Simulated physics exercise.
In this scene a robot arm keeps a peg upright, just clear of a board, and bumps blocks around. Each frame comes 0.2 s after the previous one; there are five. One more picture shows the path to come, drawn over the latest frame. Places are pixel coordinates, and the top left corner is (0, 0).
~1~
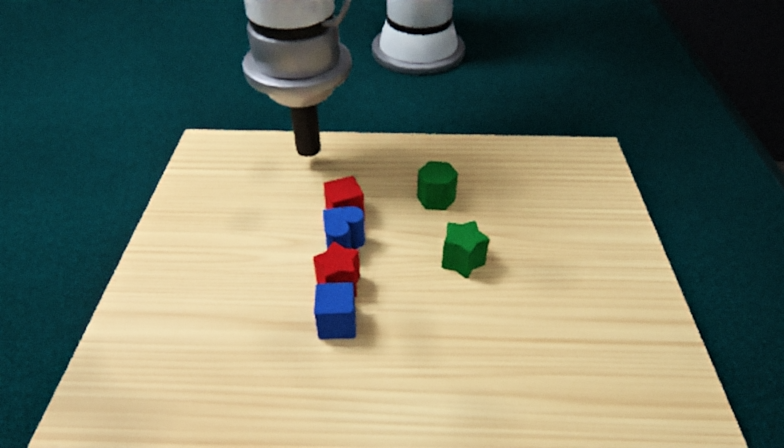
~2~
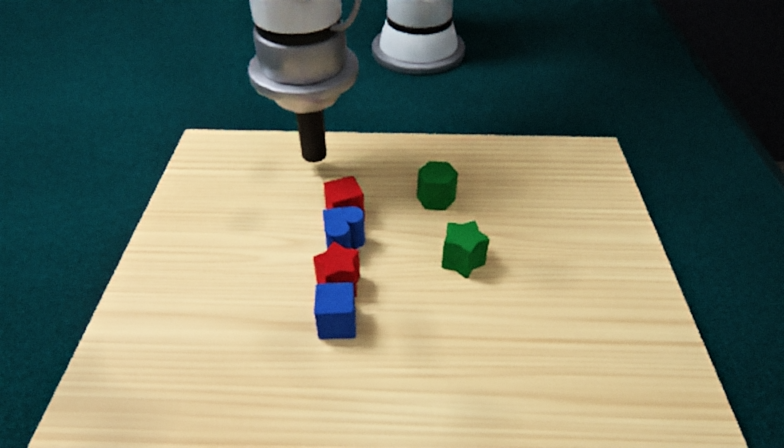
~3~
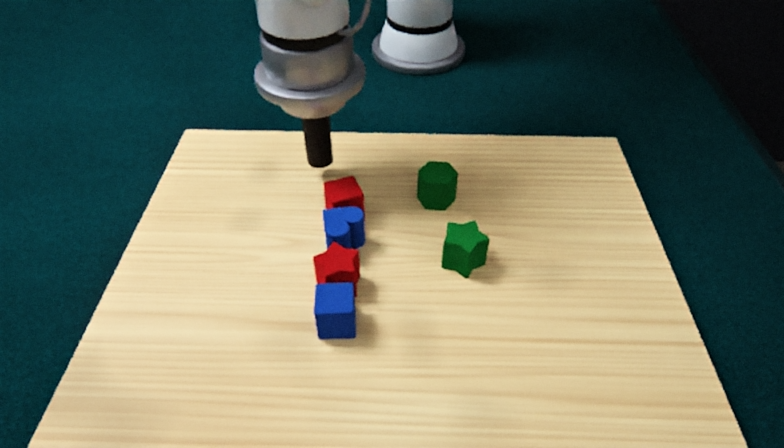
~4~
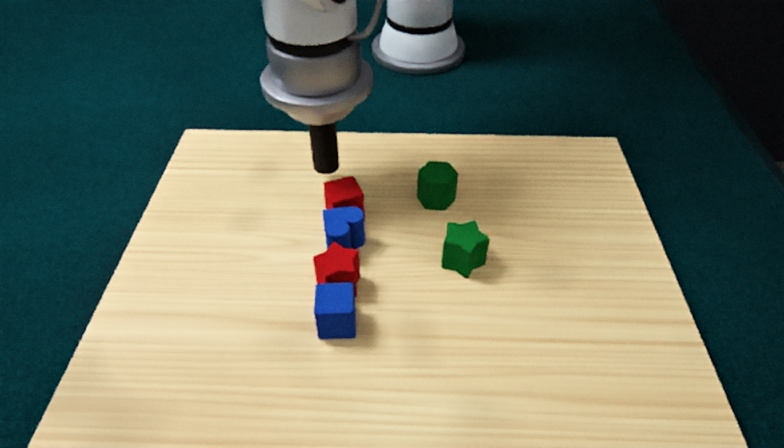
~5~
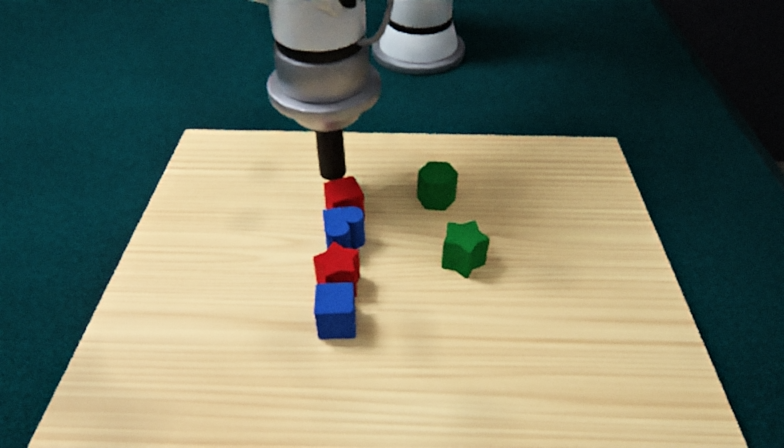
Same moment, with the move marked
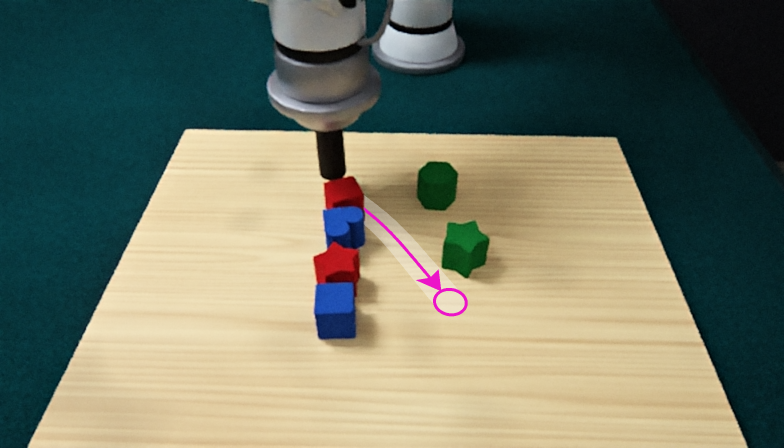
A pale wooden board lies on a dark green surface, seen from above at an angle by a still camera. Four blocks form a column left of centre, a red one, a blue heart, a red star and a blue cube, with two green blocks to the right. A robot arm's black peg moves slowly toward the viewer and slightly right, nearing the rearmost red block, while the blocks stay still.
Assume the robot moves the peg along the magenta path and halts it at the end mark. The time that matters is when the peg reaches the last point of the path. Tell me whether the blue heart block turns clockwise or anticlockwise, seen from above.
Answer: With the clock.
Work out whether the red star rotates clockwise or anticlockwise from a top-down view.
Direction: Anticlockwise.
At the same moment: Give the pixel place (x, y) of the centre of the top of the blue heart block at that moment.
The middle of its upper face will lie at (337, 238).
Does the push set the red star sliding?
I'd say yes.
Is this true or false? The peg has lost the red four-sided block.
Answer: True.
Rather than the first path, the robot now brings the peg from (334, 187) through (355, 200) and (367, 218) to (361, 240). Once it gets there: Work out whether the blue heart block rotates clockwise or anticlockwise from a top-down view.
Prediction: Clockwise.
Drawn move, from (334, 187) via (393, 235), ending at (450, 302).
What follows on the original path. One third of the way, peg (374, 204); red star (334, 261), turned 20° anticlockwise; blue heart block (338, 231), turned 35° clockwise; red four-sided block (361, 211), turned 50° clockwise.
Two thirds of the way, peg (412, 242); blue four-sided block (332, 300); red star (325, 266), turned 25° anticlockwise; blue heart block (337, 238), turned 65° clockwise; red four-sided block (371, 227), turned 80° clockwise.
At the end, peg (452, 288); blue four-sided block (332, 300); red star (325, 266), turned 25° anticlockwise; blue heart block (337, 238), turned 65° clockwise; red four-sided block (371, 227), turned 80° clockwise.
